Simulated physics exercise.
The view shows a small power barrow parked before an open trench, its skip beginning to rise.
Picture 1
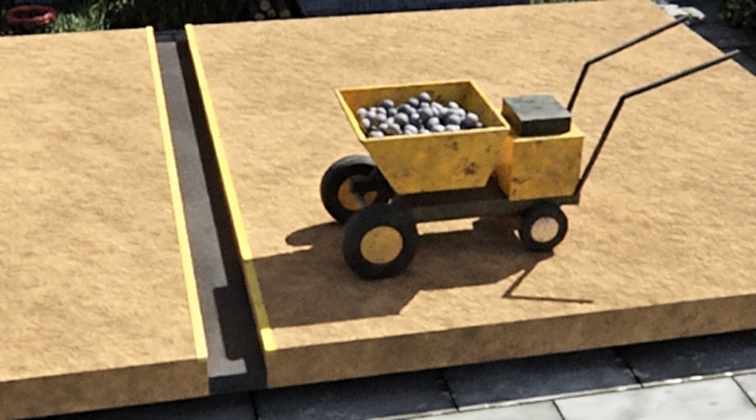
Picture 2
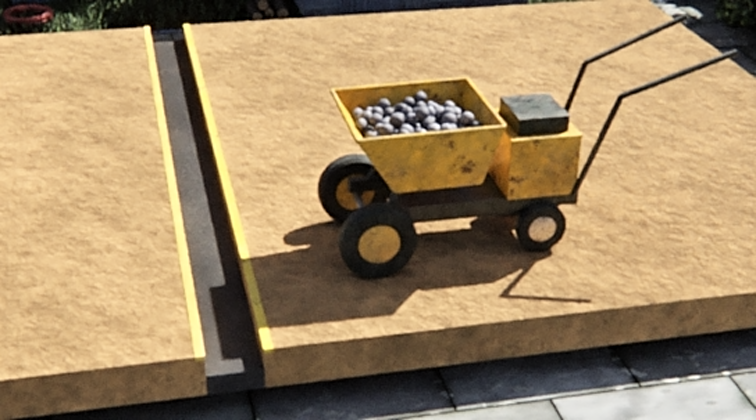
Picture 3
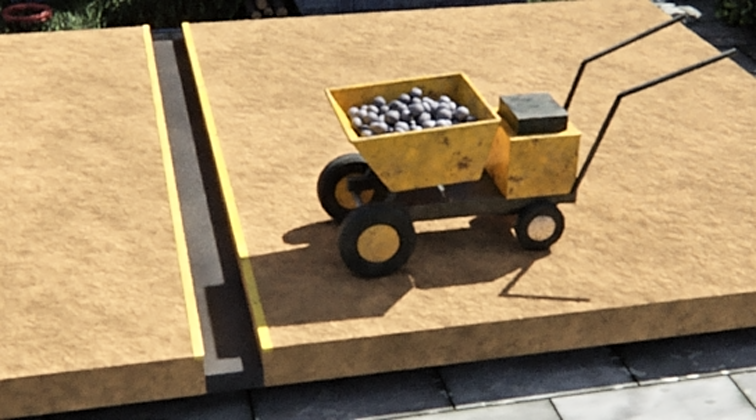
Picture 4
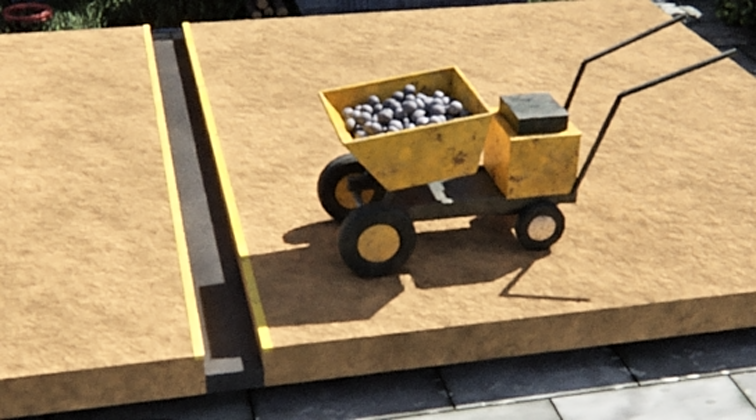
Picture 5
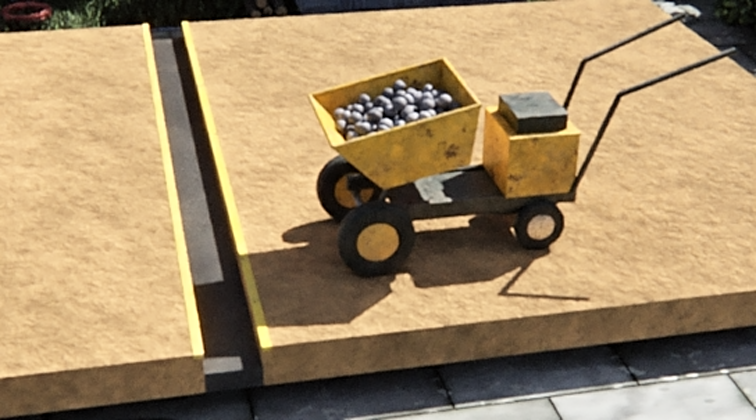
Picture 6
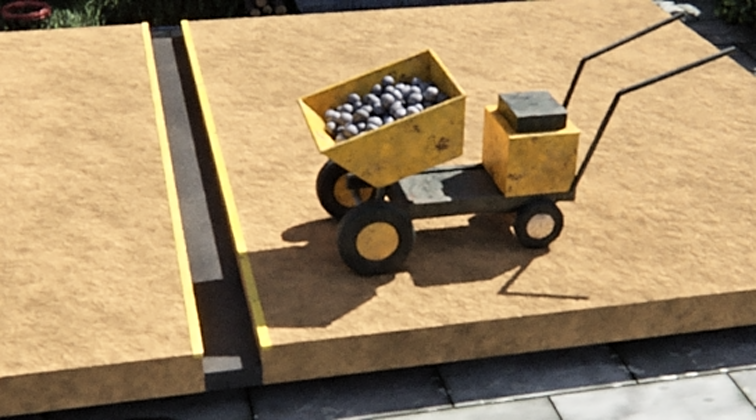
A small yellow power barrow stood on a tan surface beside a narrow trench, and its skip, loaded with round grey cobbles, slowly tilted toward the trench on the left while the wheels stayed put.
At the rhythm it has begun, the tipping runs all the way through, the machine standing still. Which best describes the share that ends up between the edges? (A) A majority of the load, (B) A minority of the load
A, A majority of the load.
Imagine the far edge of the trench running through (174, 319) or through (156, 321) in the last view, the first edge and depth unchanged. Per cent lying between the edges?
The first try comes out at 90 percent and the second at 90 percent.
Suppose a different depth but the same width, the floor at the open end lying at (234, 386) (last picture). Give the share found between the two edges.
About 90 per cent.
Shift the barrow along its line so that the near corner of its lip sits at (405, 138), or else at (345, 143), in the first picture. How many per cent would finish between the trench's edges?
Some 50 in a hundred, then some 70 in a hundred.
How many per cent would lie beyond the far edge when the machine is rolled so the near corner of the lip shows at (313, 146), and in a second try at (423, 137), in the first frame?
60 % for the first, 0 % for the second.
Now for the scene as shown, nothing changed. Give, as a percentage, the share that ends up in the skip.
About 0 %.
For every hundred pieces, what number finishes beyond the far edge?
Share of load: Near 10 %.
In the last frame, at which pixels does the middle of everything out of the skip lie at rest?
(217, 258).
Shortly afterwards, skip tipped steeply; the whole lot in the skip.
Next, skip tipped steeply; the bulk in the skip; only a few short of the trench; a little in or heaped over the trench; only a few beyond it; a little falling.
Some moments later, skip tipped right over; near a quarter in the skip; a little short of the trench; near two thirds in or heaped over the trench; a little beyond it.
In the end, skip tipped right over; a little short of the trench; the bulk in or heaped over the trench; a little beyond it.
